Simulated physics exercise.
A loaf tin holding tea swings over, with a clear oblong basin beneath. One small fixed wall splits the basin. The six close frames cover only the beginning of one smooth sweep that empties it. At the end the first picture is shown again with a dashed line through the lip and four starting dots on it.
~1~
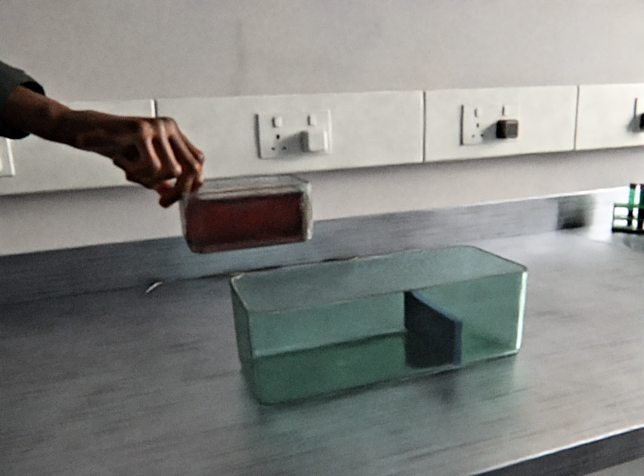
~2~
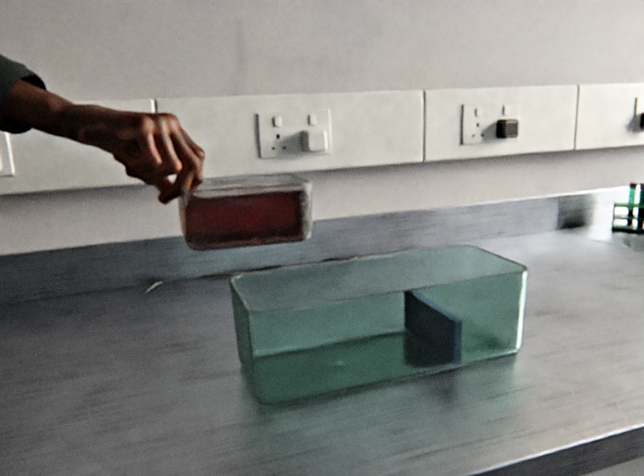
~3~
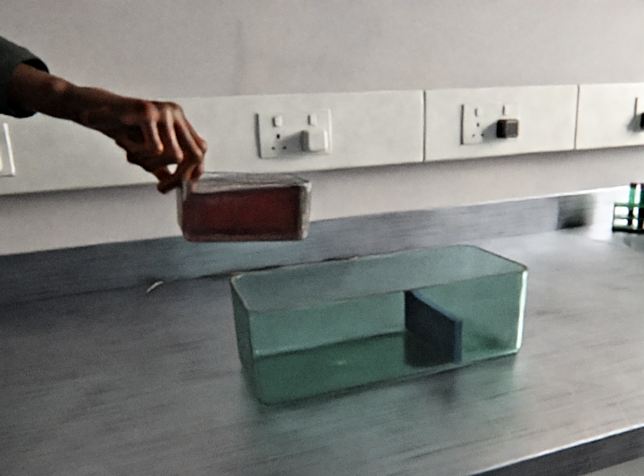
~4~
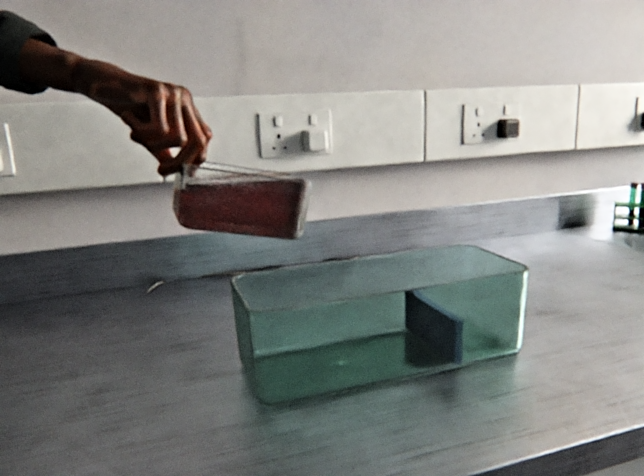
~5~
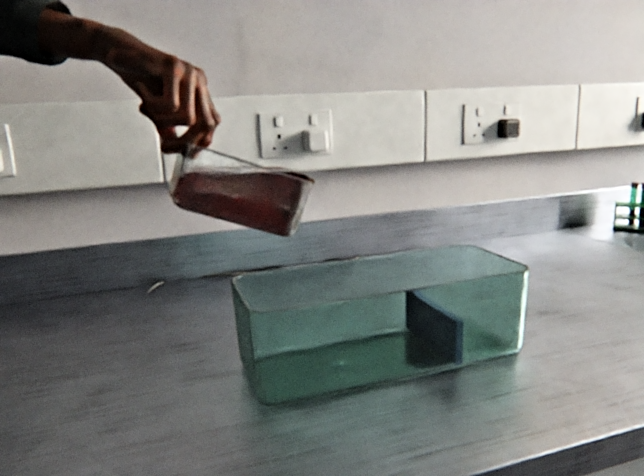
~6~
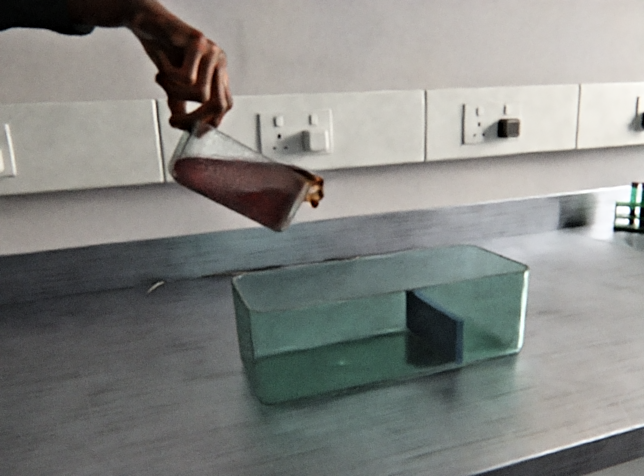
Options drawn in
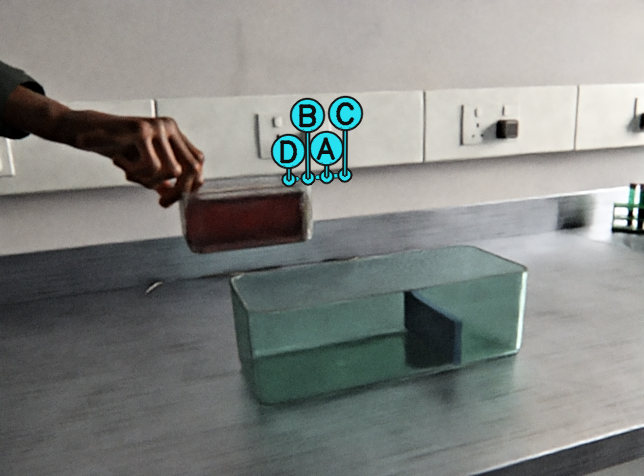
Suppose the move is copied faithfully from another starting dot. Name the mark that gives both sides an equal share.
Go for C.
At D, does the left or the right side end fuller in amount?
The left side.
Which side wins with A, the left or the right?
More ends on the left.
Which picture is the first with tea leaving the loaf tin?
Picture 5.
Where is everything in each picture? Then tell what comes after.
In the first frame, upright, lip at (299, 178); basin from (256, 406) to (517, 350); top of the wall at (430, 303); nothing has left yet.
In the second frame, upright, lip at (299, 178); nothing has left yet.
In the third frame, tipped about 6°, lip at (299, 178); nothing has left yet.
In the fourth frame, tipped about 13°, lip at (300, 178); nothing has left yet.
In the fifth frame, tipped about 21°, lip at (300, 178); tea is over the lip, down to (304, 179).
In the sixth frame, tipped about 32°, lip at (300, 178); tea is over the lip, down to (309, 201).
In cyan, A at (326, 176); B at (308, 178); C at (344, 175); D at (288, 179).
For dot A, about 82 % ends left of the wall and 14 % right of it; 3 % is lost outside.
For dot B, about 91 % ends left of the wall and 3 % right of it; 6 % is lost outside.
For dot C, about 49 % ends left of the wall and 47 % right of it; 4 % is lost outside.
For dot D, about 92 % ends left of the wall and 5 % right of it; 3 % is lost outside.
